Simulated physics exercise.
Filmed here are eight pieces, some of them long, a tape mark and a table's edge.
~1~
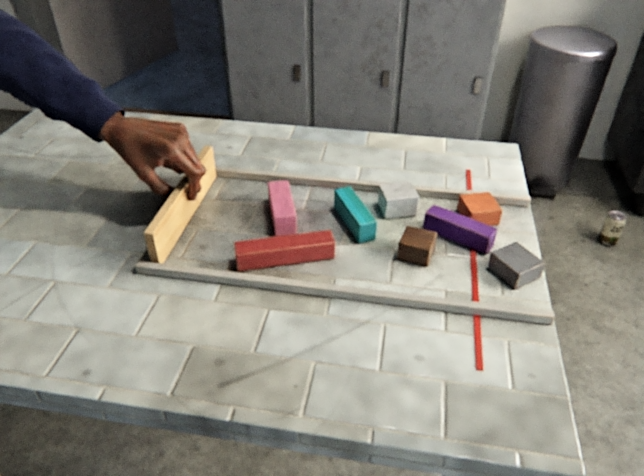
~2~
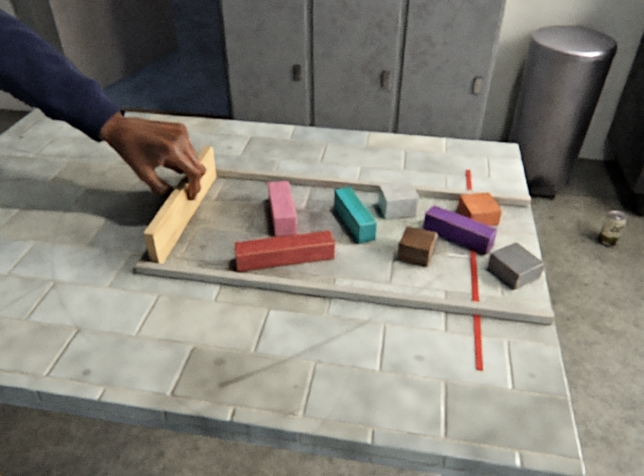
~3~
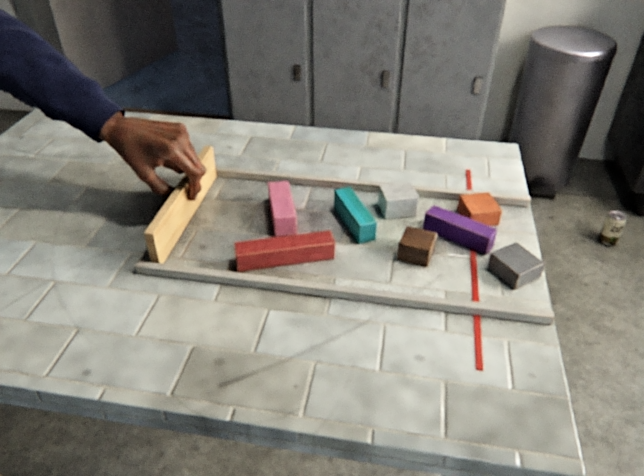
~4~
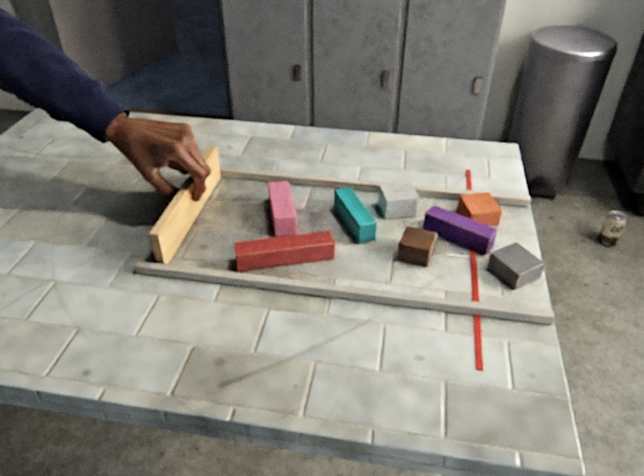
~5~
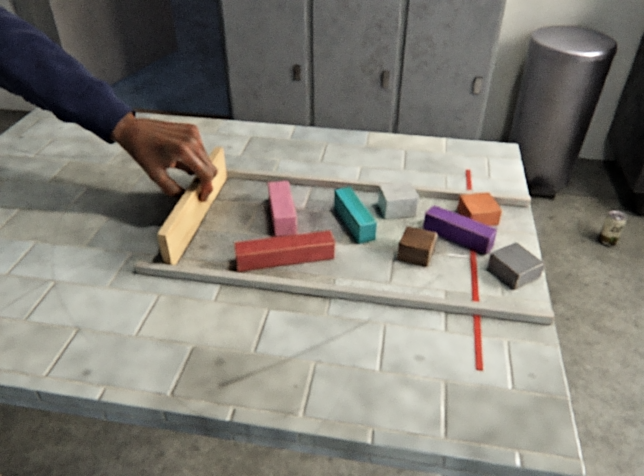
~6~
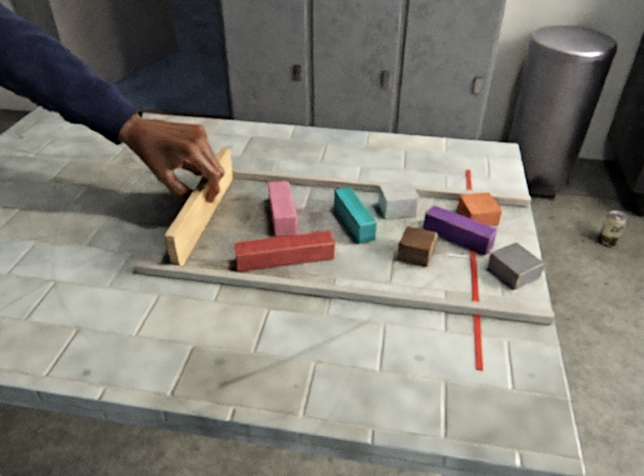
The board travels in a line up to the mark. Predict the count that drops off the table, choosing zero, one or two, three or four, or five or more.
The count that drops off is three or four.
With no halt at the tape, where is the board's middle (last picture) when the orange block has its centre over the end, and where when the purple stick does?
Around (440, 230), then around (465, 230).
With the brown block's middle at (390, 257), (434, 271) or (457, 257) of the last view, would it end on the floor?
Taking the places in order, it remains aboard, then remains aboard, then remains aboard.
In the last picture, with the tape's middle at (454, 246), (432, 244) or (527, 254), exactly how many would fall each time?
Down on the floor: 2, 0 and 7.
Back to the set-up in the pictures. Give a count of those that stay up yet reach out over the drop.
The count is 2.
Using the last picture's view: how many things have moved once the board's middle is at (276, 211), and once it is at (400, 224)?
Counts: 2 and 8.
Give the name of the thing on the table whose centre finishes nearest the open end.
It's the white block that is foremost.
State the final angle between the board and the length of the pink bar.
Some 0 degrees.
Soon after, none off yet; grey block at rest near (516, 265); orange block at rest near (479, 210); purple stick at rest near (459, 229).
In the end, the number that fall off is three or four; gone, brown block, purple stick, orange block and grey block.
